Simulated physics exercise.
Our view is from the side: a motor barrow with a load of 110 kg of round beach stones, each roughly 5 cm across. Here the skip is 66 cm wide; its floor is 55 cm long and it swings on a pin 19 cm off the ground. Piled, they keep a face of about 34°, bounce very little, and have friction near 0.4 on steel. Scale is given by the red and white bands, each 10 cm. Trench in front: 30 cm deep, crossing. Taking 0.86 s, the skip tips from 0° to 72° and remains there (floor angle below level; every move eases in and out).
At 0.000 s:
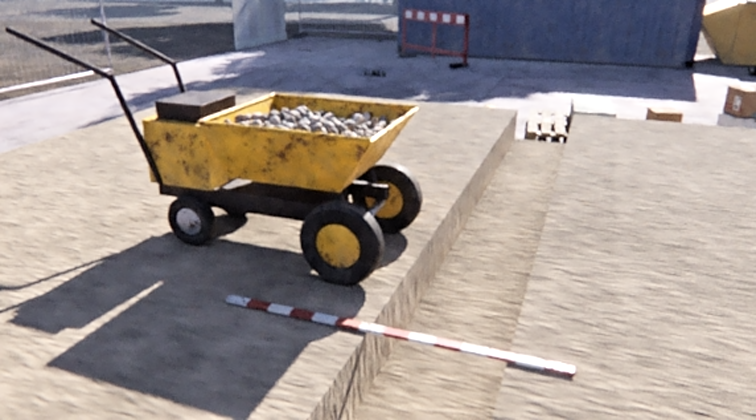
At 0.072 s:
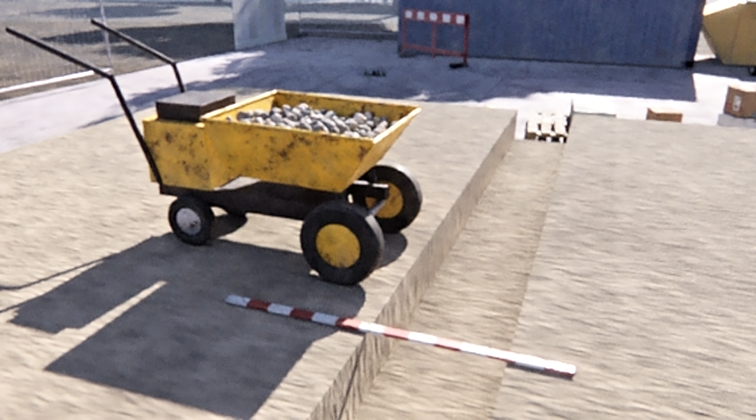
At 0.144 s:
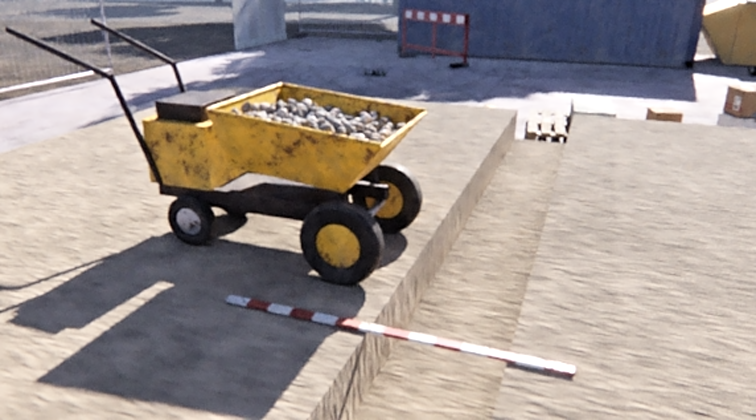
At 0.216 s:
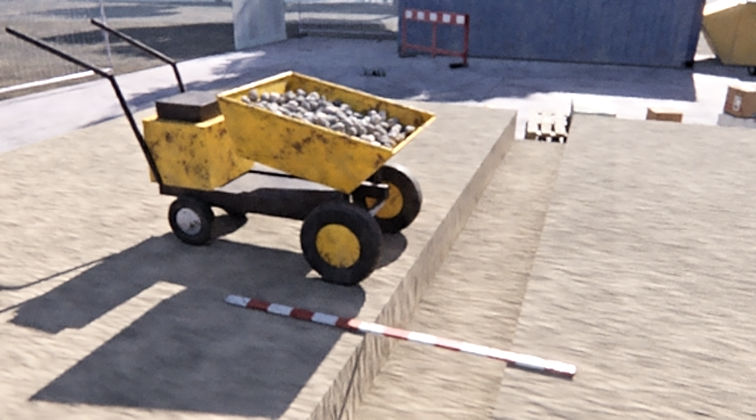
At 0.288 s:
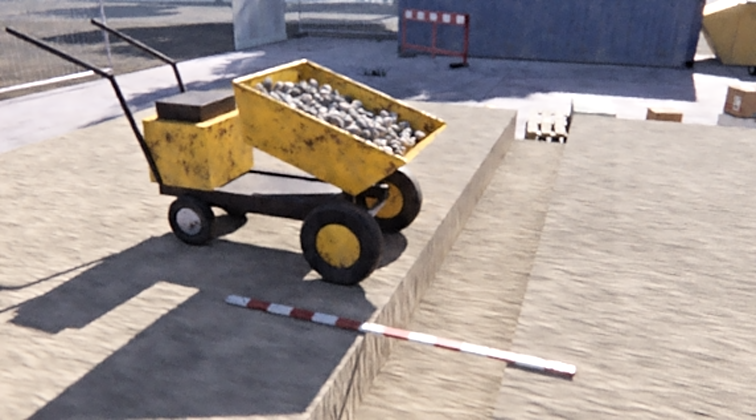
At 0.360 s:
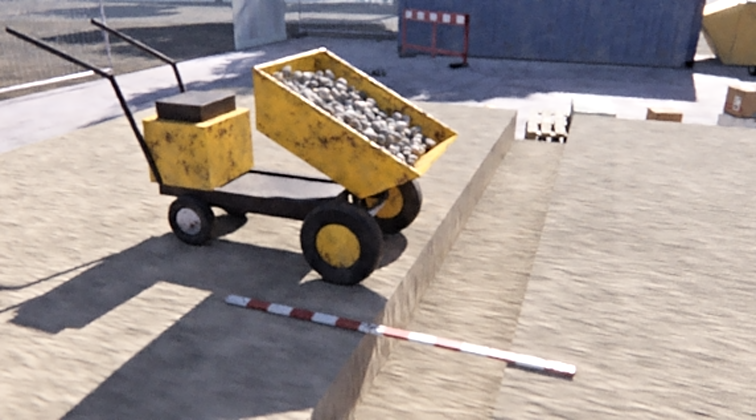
The footage shows a yellow motor barrow loaded with round stones standing beside a trench, a red and white banded pole lying ahead of it, as its skip steadily tilts, the rear rising and the front lip lowering toward the right.
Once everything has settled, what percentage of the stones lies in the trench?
I would say 69 percent.
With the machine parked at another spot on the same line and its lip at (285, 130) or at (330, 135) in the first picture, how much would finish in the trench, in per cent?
The first gives about 95 percent and the second about 100 percent.
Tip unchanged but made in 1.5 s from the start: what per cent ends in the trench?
Roughly 85 per cent.
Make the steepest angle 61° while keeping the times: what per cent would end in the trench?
With that change, near 60 per cent.
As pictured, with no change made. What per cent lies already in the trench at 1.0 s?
Around 30 per cent of it.
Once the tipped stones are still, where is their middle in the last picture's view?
Their middle is at about (507, 318).
After 0.6 s the floor is at 60°; 100 % in the skip; the foremost stones are at (455, 211).
After 1.0 s the floor is at 72°; 60 % in the skip, 32 % in the trench, 9 % past the trench; the foremost stones are at (557, 287).
After 1.3 s the floor is at 72°; 19 % in the skip, 50 % in the trench, 31 % past the trench; the foremost stones are at (727, 319).
After 3.3 s the floor is at 72°; 0 % in the skip, 69 % in the trench, 31 % past the trench; the foremost stones are past the picture's edge.
